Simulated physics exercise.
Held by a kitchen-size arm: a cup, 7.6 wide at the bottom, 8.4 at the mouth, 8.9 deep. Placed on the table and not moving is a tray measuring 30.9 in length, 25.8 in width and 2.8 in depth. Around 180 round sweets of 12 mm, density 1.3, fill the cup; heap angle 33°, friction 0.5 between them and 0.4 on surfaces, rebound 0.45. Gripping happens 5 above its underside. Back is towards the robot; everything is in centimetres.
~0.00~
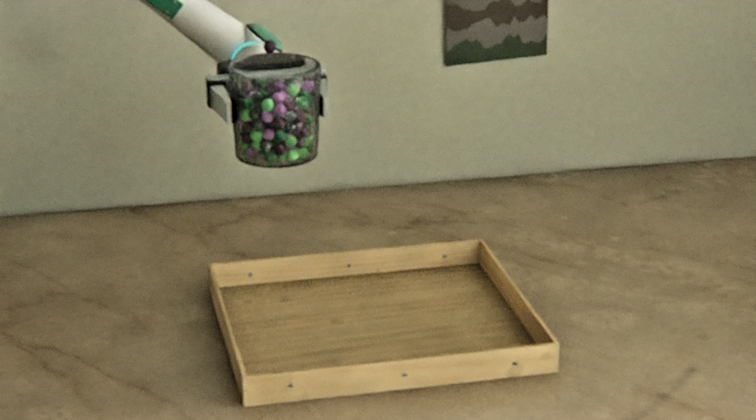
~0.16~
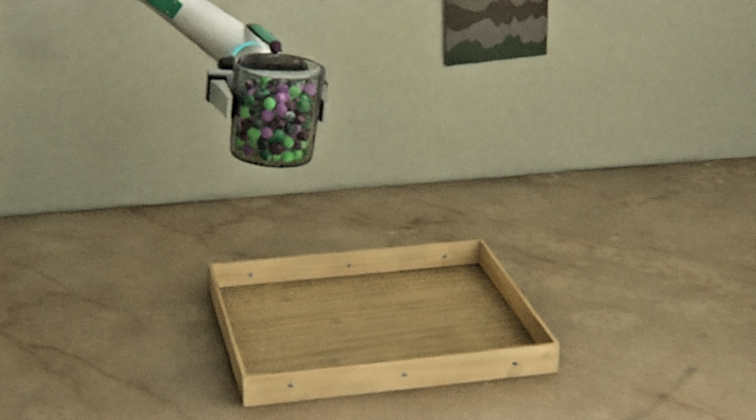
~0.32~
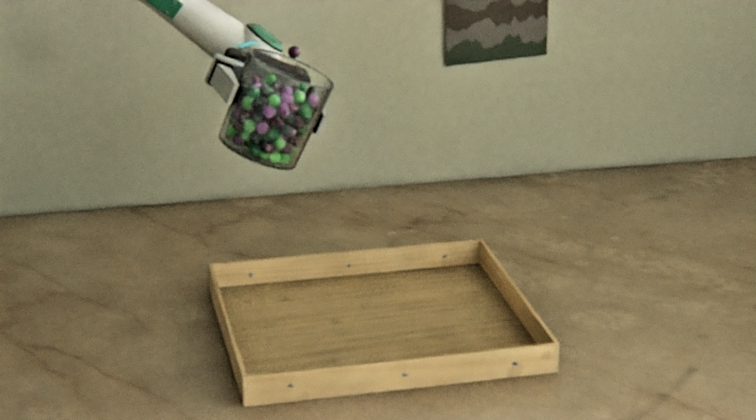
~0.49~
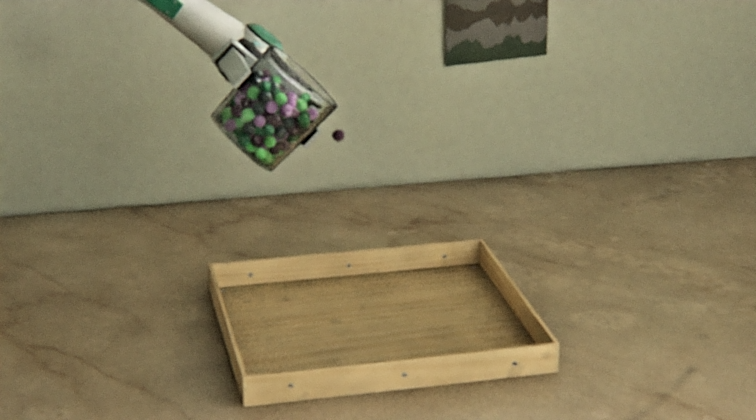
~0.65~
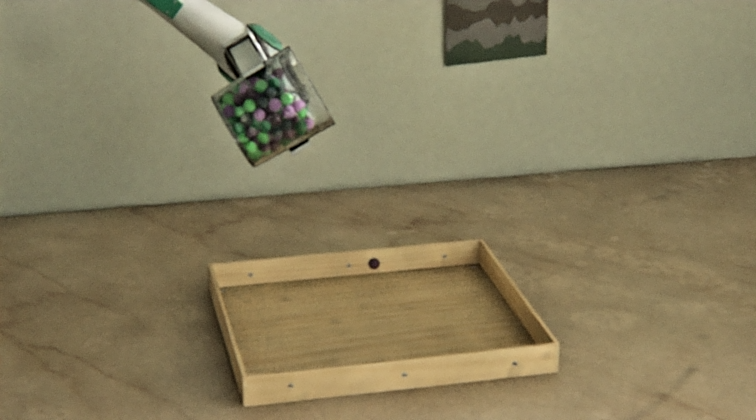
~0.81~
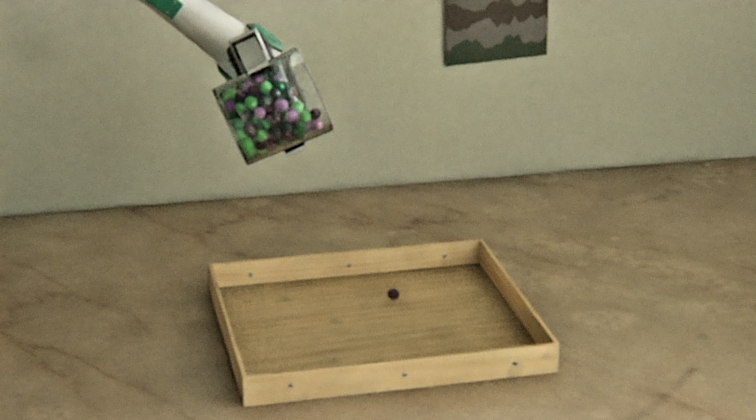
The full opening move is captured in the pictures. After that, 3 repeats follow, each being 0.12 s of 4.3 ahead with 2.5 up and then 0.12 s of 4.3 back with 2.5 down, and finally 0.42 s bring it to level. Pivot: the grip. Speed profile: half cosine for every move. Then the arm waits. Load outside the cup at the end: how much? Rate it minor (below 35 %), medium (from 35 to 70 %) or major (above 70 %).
Rated: Major.
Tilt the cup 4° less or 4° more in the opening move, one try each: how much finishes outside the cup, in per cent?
They would come to near 75 and 85 per cent.
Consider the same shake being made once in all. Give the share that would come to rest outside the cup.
That change gives some 55 percent.
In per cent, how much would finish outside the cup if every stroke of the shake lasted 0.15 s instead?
The share would be near 60 %.
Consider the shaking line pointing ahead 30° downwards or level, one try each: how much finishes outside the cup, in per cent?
Some 30 and 65 per cent.
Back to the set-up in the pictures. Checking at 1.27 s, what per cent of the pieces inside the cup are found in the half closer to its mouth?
I'd say close to 95 per cent.
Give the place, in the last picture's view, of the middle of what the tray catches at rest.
Around (431, 315).
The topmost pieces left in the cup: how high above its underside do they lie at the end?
I'd say near 3.5 cm from the bottom.
By 1.27 s, tilted 68° forward, highest piece 27 above the table; 85 in the tray, 73 in the cup, 18 in flight or on a rim.
By 1.72 s, tilted 39° forward, highest piece 24 above the table; 136 in the tray, 31 in the cup, 6 on the table or floor, 3 in flight or on a rim.
By 2.15 s, level, highest piece 24 above the table; 138 in the tray, 31 in the cup, 7 on the table or floor.
By 3.20 s, level, highest piece 24 above the table; 138 in the tray, 31 in the cup, 7 on the table or floor.
Final count, 138 in the tray, 31 in the cup, 7 on the table or floor. That is 82 % outside the cup.
